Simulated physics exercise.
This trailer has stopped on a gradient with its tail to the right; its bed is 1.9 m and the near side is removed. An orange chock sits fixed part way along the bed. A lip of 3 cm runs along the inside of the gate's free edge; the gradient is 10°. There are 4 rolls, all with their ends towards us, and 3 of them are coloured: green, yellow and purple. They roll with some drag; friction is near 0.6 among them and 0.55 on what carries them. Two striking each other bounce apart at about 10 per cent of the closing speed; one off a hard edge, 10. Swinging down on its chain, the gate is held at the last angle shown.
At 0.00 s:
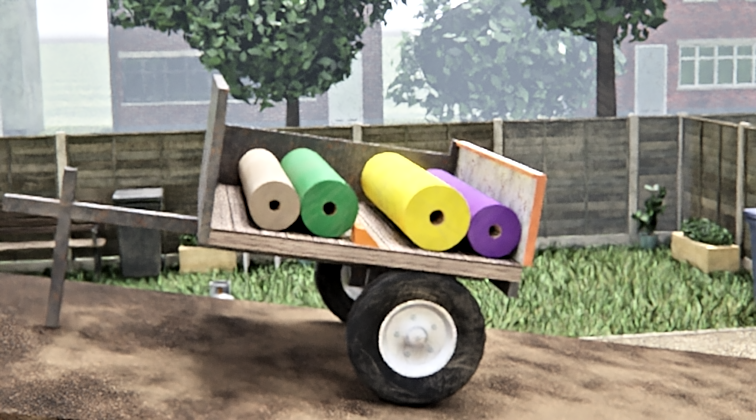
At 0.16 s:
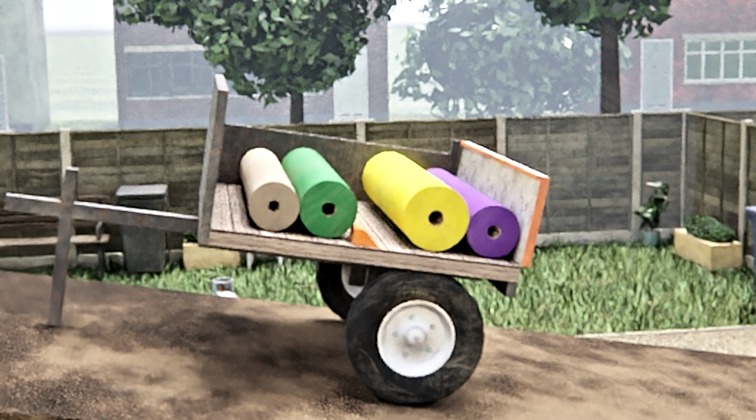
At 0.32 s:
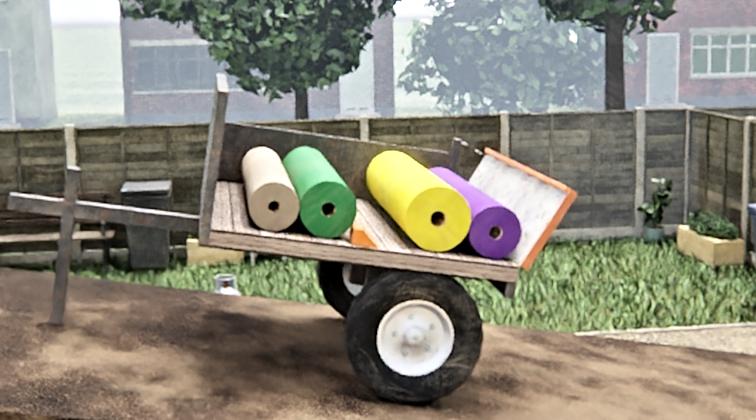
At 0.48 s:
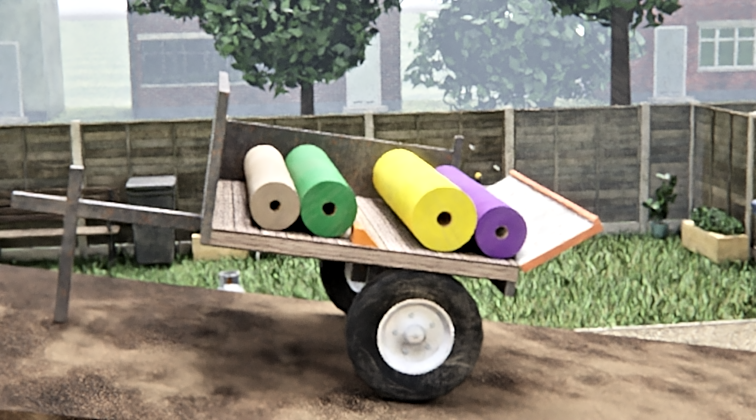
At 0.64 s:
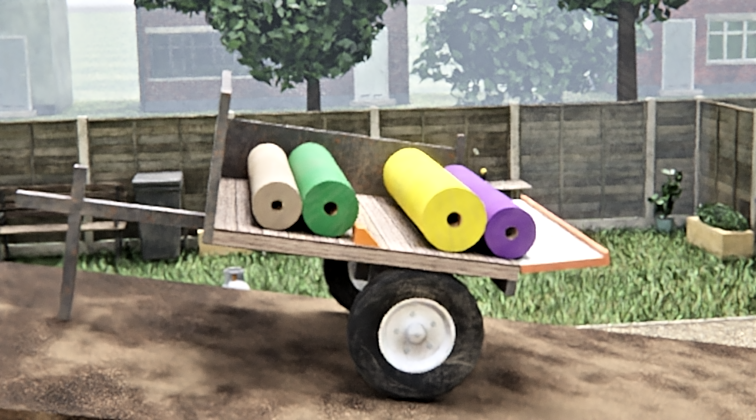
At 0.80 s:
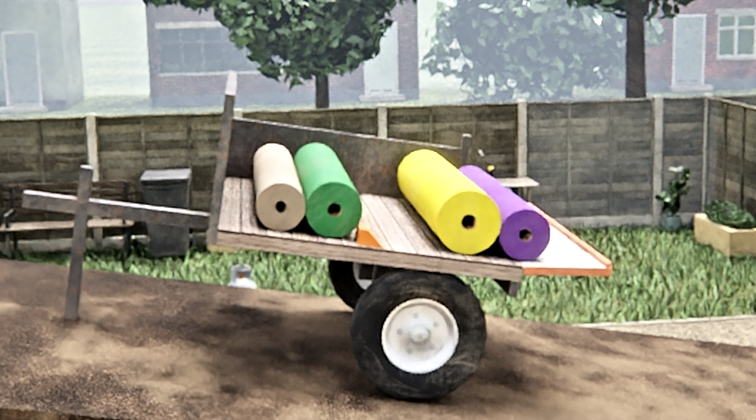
In a fenced yard, a wooden cart with its near side open carries beige, green, yellow and purple rolls as its right-hand end gate swings down and outward; the yellow and purple rolls then shift slightly to the right.
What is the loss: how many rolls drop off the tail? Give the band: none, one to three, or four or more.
The band is none.
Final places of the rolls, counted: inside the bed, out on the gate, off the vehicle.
Respectively 2, 2, 0.
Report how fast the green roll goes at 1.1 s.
Reading: Roughly 0.0 m/s.
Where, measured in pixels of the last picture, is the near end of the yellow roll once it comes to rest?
It comes to rest at about (533, 229).
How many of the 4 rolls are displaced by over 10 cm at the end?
If you add them all up, you get 2.
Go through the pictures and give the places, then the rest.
In the first frame, green (329, 208), yellow (437, 218), purple (494, 231); gate 80° above level, tip at (541, 178); 4 of the 4 make up the bottom layer on the bed.
In the second frame, green (329, 209), yellow (436, 218), purple (493, 231); gate 77° above level, tip at (545, 180).
In the third frame, green (328, 209), yellow (438, 219), purple (495, 232); gate 56° above level, tip at (572, 194).
In the fourth frame, green (329, 209), yellow (444, 219), purple (501, 232); gate 26° above level, tip at (598, 227).
In the fifth frame, green (331, 208), yellow (454, 219), purple (511, 232); gate 3° above level, tip at (606, 261).
In the sixth frame, green (334, 209), yellow (469, 222), purple (525, 235); gate 4° below level, tip at (608, 271).
Then, 1.1 s in, green is on the bed, 120 cm short of the hinge; yellow is on the bed, 20 cm short of the hinge, rolling right; purple is on the gate, 15 cm past the hinge, rolling right; 0 gone off the back.
Then, 1.4 s in, yellow is on the bed, 5 cm short of the hinge, rolling right; purple is on the gate, 35 cm past the hinge, rolling right; still the same for green; 0 gone off the back.
In the end (1.7 s), green is on the bed, 120 cm short of the hinge; yellow is on the gate, 5 cm past the hinge; purple is on the gate, 45 cm past the hinge; 0 gone off the back.
